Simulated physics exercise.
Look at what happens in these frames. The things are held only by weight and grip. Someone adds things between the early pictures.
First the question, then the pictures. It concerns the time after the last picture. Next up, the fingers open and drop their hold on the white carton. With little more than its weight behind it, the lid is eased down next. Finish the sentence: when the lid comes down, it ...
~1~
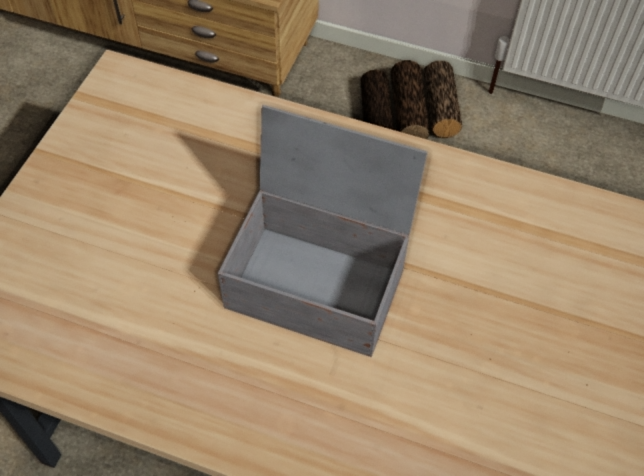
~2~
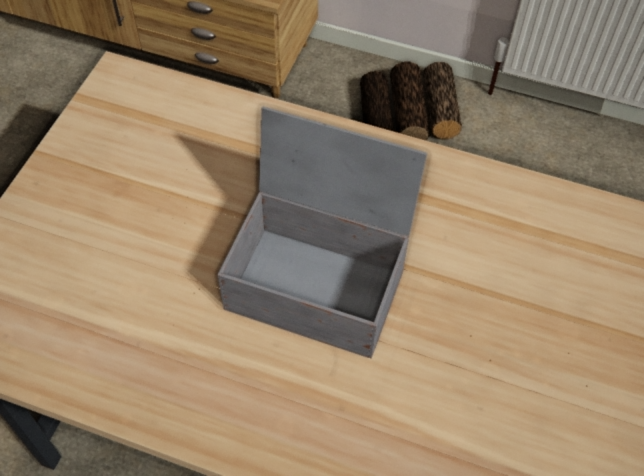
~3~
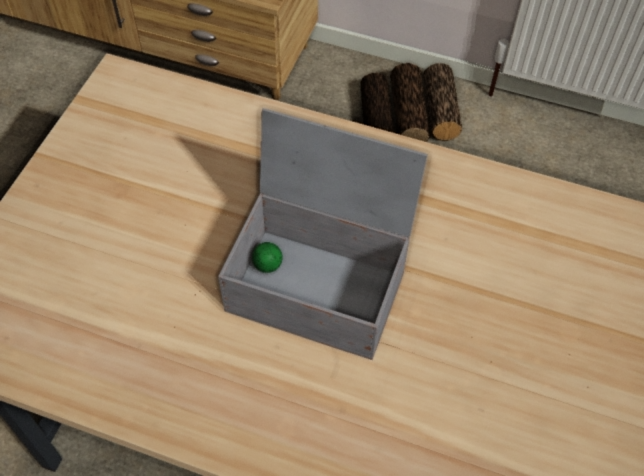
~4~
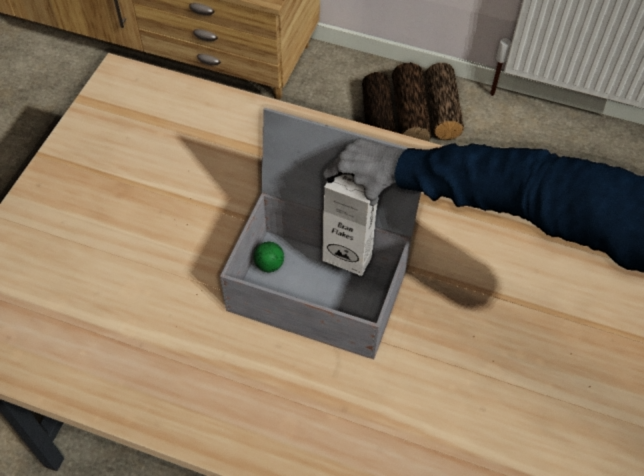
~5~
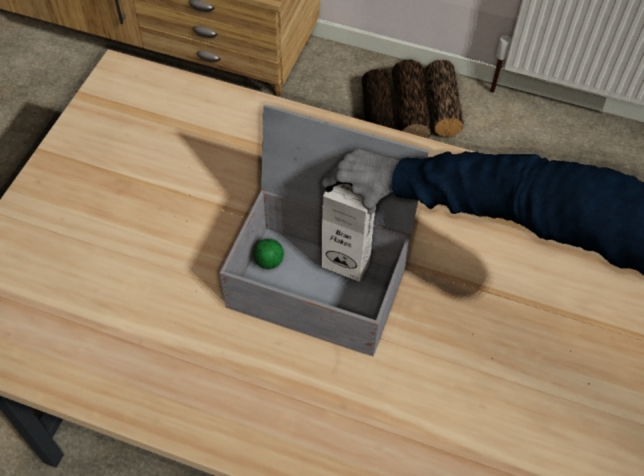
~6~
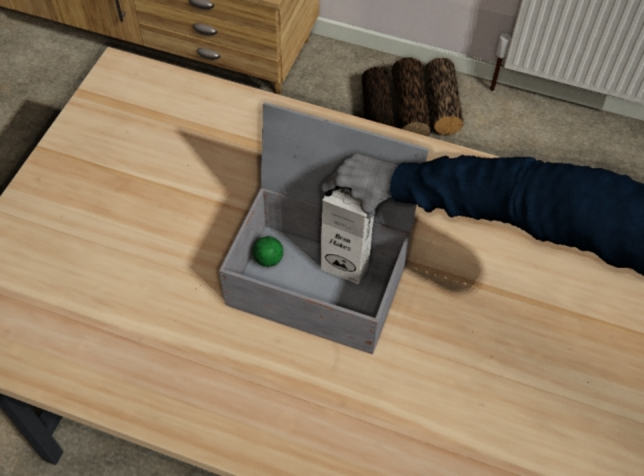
... cannot close.
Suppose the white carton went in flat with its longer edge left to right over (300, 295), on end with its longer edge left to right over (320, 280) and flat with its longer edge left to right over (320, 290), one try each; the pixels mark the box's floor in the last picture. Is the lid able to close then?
Okay, so first it closes properly, then it doesn't close, and last it closes properly.
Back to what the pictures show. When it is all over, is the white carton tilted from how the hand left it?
The white carton ends up tilted.
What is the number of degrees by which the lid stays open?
Roughly 18 degrees above the rim.
Then, 1.70 s on from there, lid 64° above the rim; white carton turned 10° from how it was put near (342, 243).
Then, 2.10 s on from there, lid 25° above the rim; white carton turned 47° from how it was put near (324, 274).
In the end, lid 17° above the rim; toppled in the box, white carton; green ball unmoved. At the end, from the last picture's camera, white carton near (322, 269).
